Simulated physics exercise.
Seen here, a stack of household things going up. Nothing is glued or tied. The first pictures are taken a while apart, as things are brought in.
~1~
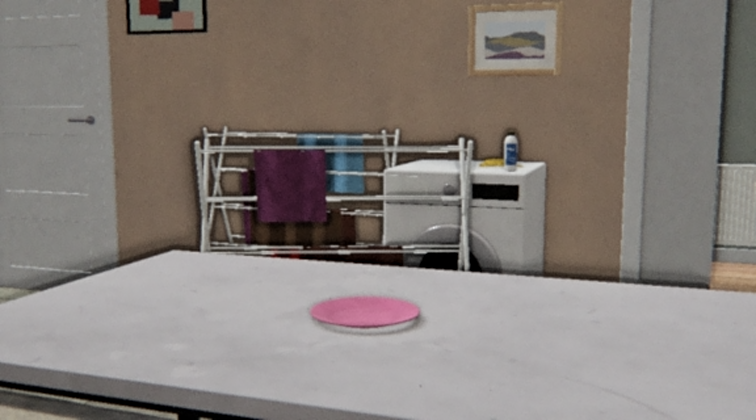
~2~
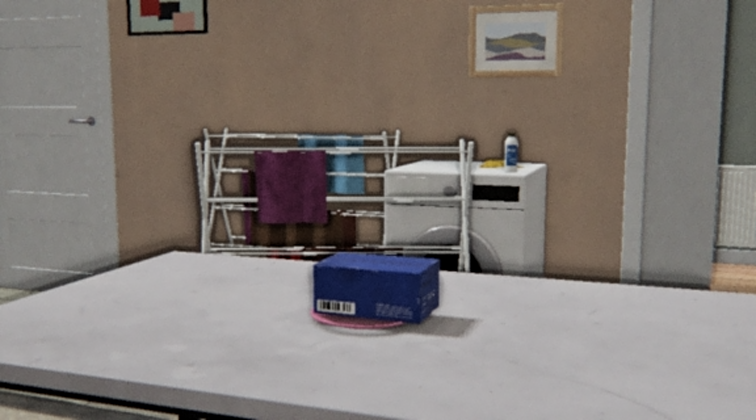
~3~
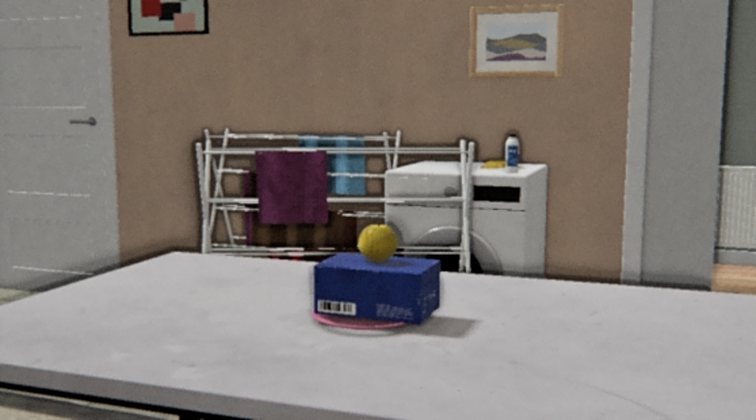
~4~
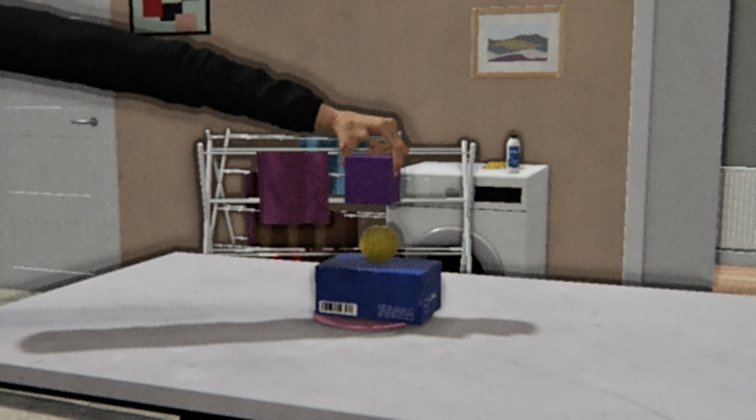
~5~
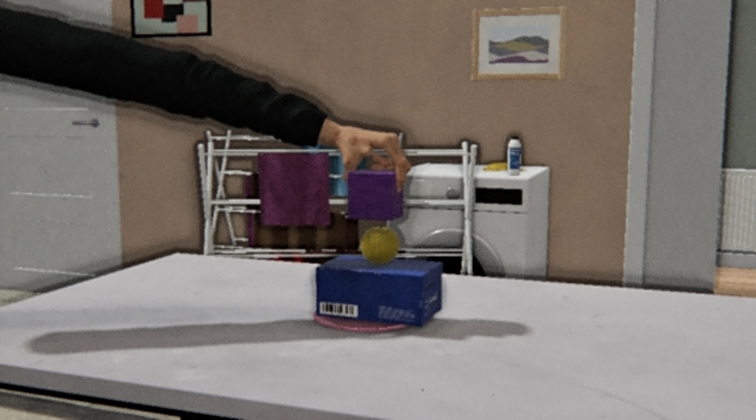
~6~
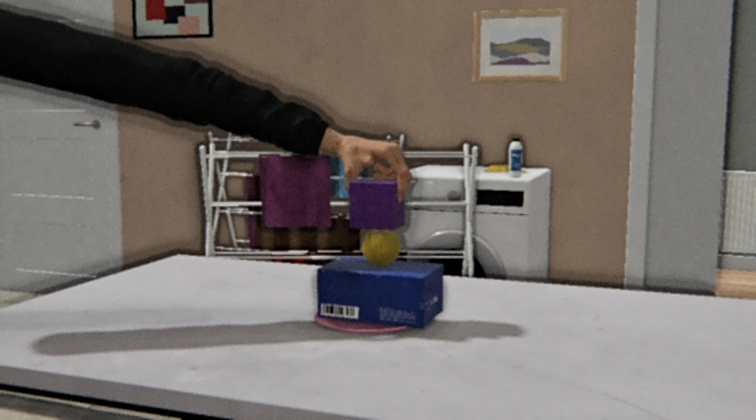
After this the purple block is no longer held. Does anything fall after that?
The pile gives way.
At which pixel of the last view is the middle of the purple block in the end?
Near (224, 288).
Then, 0.40 s after the last picture, purple block now fallen.
Then, 0.60 s after the last picture, things are still on the move.
Then, 0.70 s after the last picture, as before.
Then, 1.40 s after the last picture, nothing new.
At rest, fallen, purple block; the other 3 in place. Seen from the same camera at the end, purple block near (224, 288). The pile loses its balance.
